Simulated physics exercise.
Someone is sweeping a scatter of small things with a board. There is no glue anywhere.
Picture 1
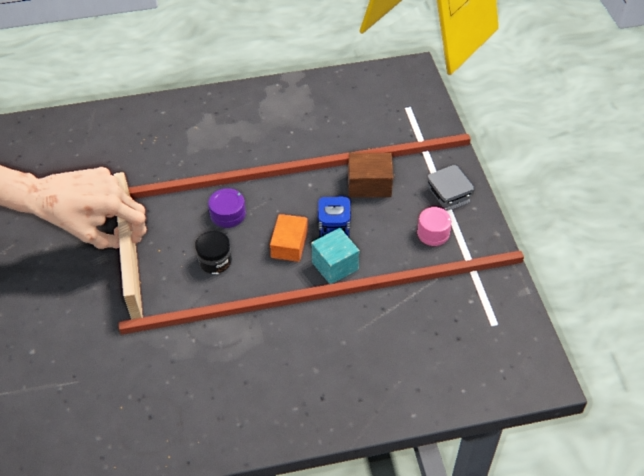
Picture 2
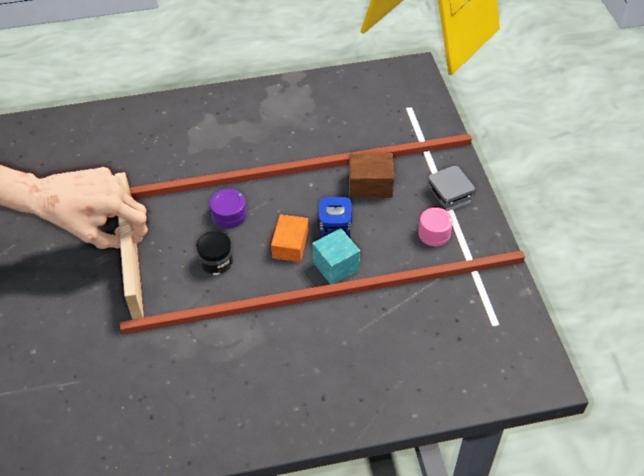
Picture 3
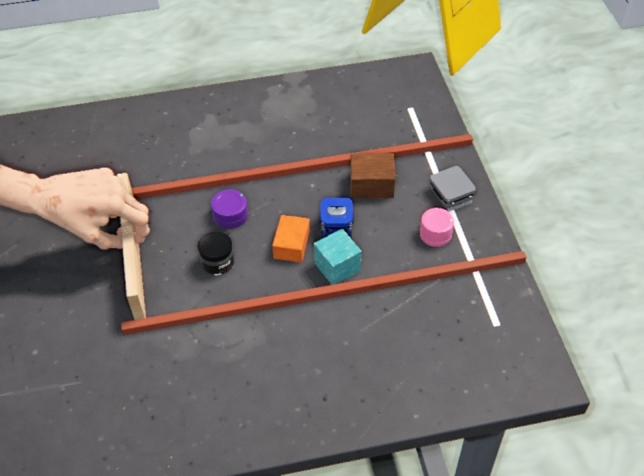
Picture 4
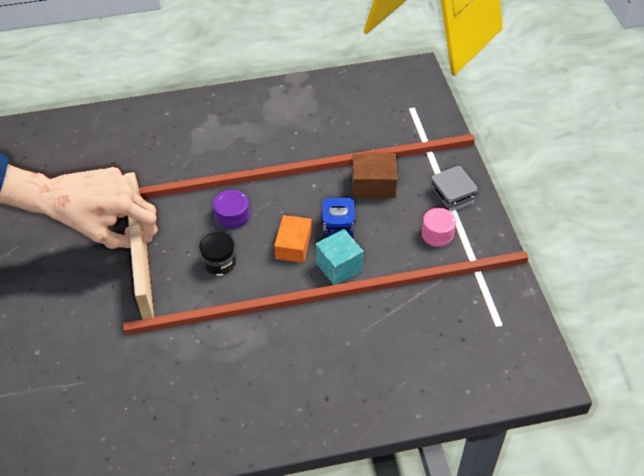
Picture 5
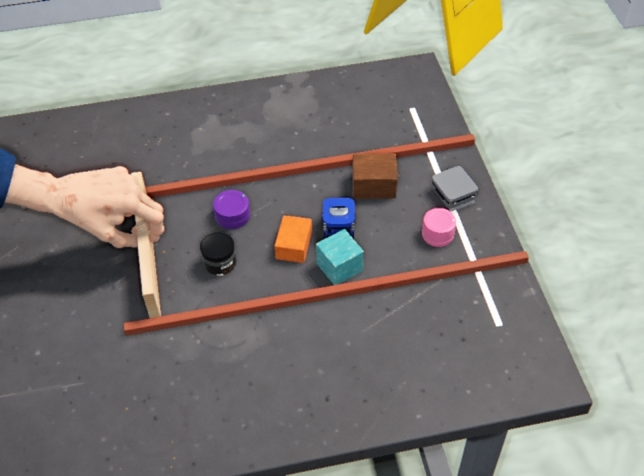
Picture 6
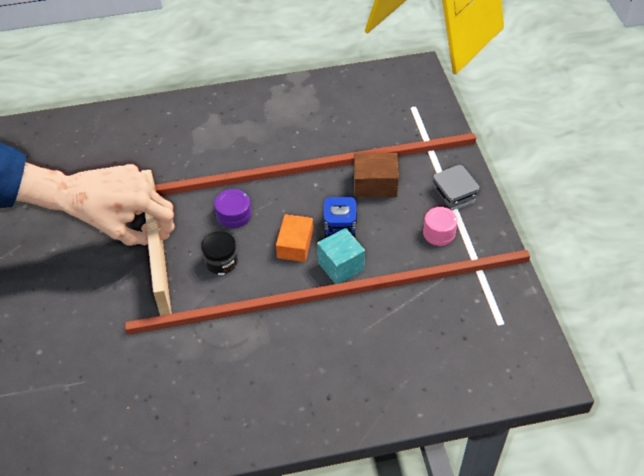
On a dark tabletop between two red rails, a hand held a wooden board still at the left, then slid it slightly right toward the scattered blocks and lids, which stayed put, untouched.
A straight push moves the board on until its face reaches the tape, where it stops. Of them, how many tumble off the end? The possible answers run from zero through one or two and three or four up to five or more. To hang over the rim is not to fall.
Final tally: One or two.
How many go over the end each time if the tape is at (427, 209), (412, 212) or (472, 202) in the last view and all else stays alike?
The three tries give 1, 0 and 5.
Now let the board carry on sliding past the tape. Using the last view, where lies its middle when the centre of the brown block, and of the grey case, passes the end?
Near (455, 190) in the first case, near (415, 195) in the other.
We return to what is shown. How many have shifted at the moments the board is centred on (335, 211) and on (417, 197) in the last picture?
Answer - first 6, then 8.
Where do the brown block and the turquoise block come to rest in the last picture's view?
First: About (484, 152); second: About (488, 238).
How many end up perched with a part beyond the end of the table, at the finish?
Overhanging ones - 3.
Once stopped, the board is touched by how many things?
Contact count: 3.
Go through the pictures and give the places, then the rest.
The first picture shows grey case (450, 189); pink lid (434, 227); brown block (370, 175); board (128, 245); tape (447, 205).
The second picture shows pink lid (435, 227); board (129, 245).
The third picture shows brown block (372, 176); purple lid (230, 209).
The fourth picture shows grey case (454, 189); black tub (218, 254).
The fifth picture shows pink lid (439, 228); orange block (294, 239).
The sixth picture shows grey case (455, 188); pink lid (440, 227); brown block (376, 175); board (155, 241); tape (453, 205).
Soon after, none off yet; grey case at rest near (455, 188); pink lid at rest near (440, 227); brown block at rest near (376, 175).
Then, none off yet; grey case at rest near (455, 188); pink lid at rest near (440, 227); brown block moving near (381, 174).
Further on, none off yet; grey case moved about its own width near (488, 172); pink lid moved about its own width near (470, 228); brown block moved well along near (446, 159).
At rest, the number that fall off is one or two; fallen, blue case and grey case.
